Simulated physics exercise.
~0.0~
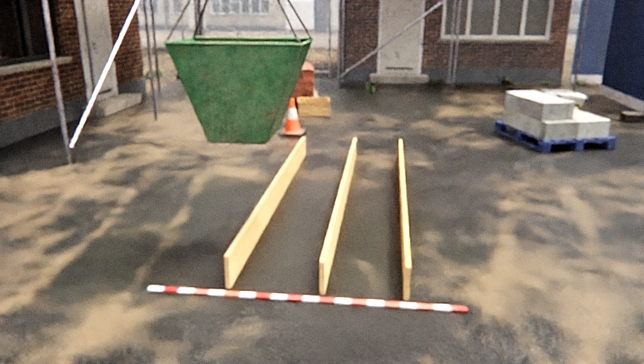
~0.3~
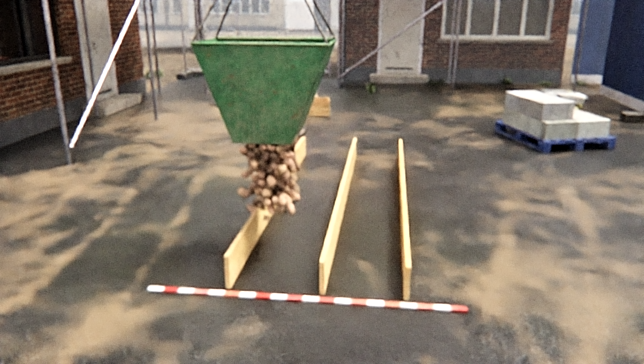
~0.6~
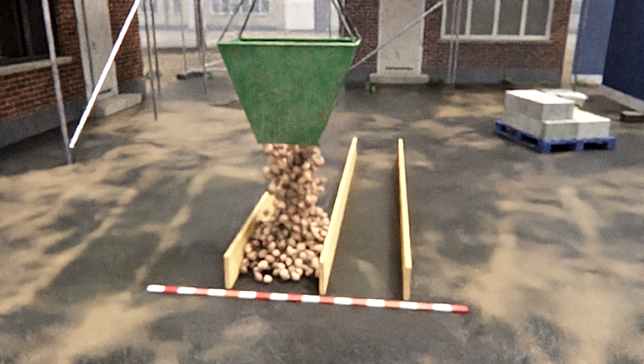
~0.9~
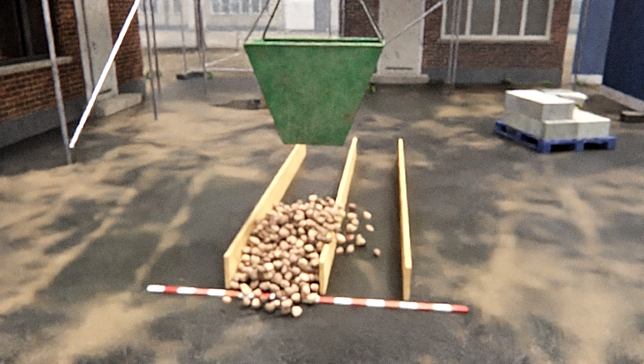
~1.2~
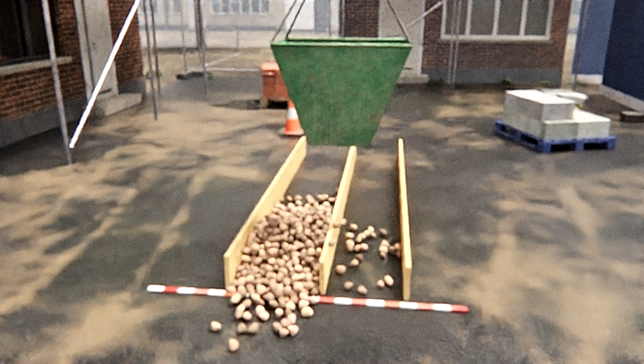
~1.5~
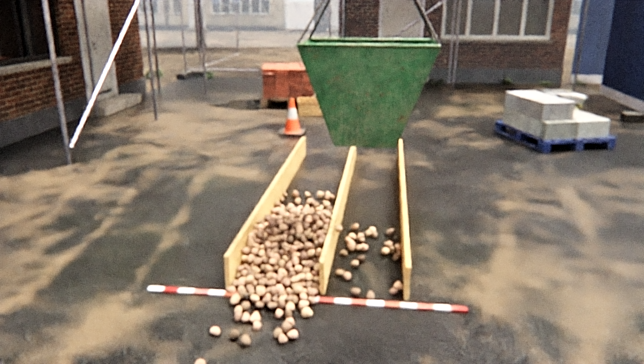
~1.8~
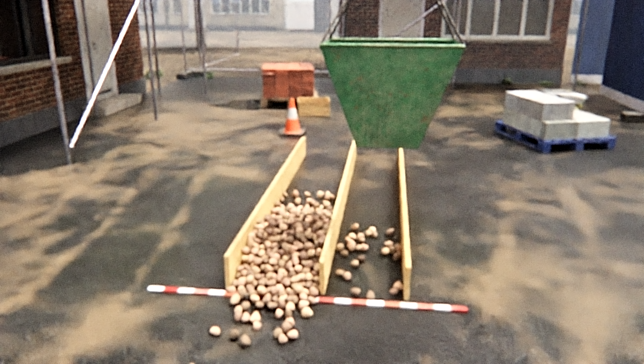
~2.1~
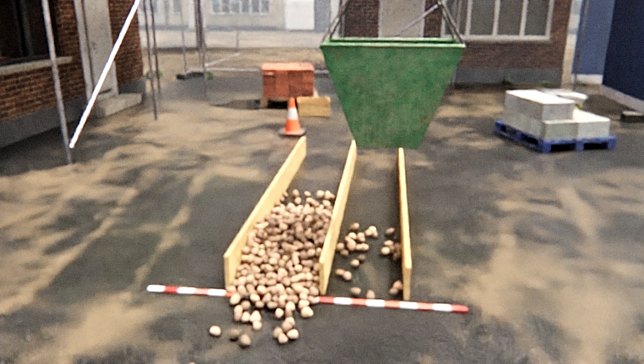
A green skip moves right, dropping brown stones mostly into the left bay, fewer into the right.
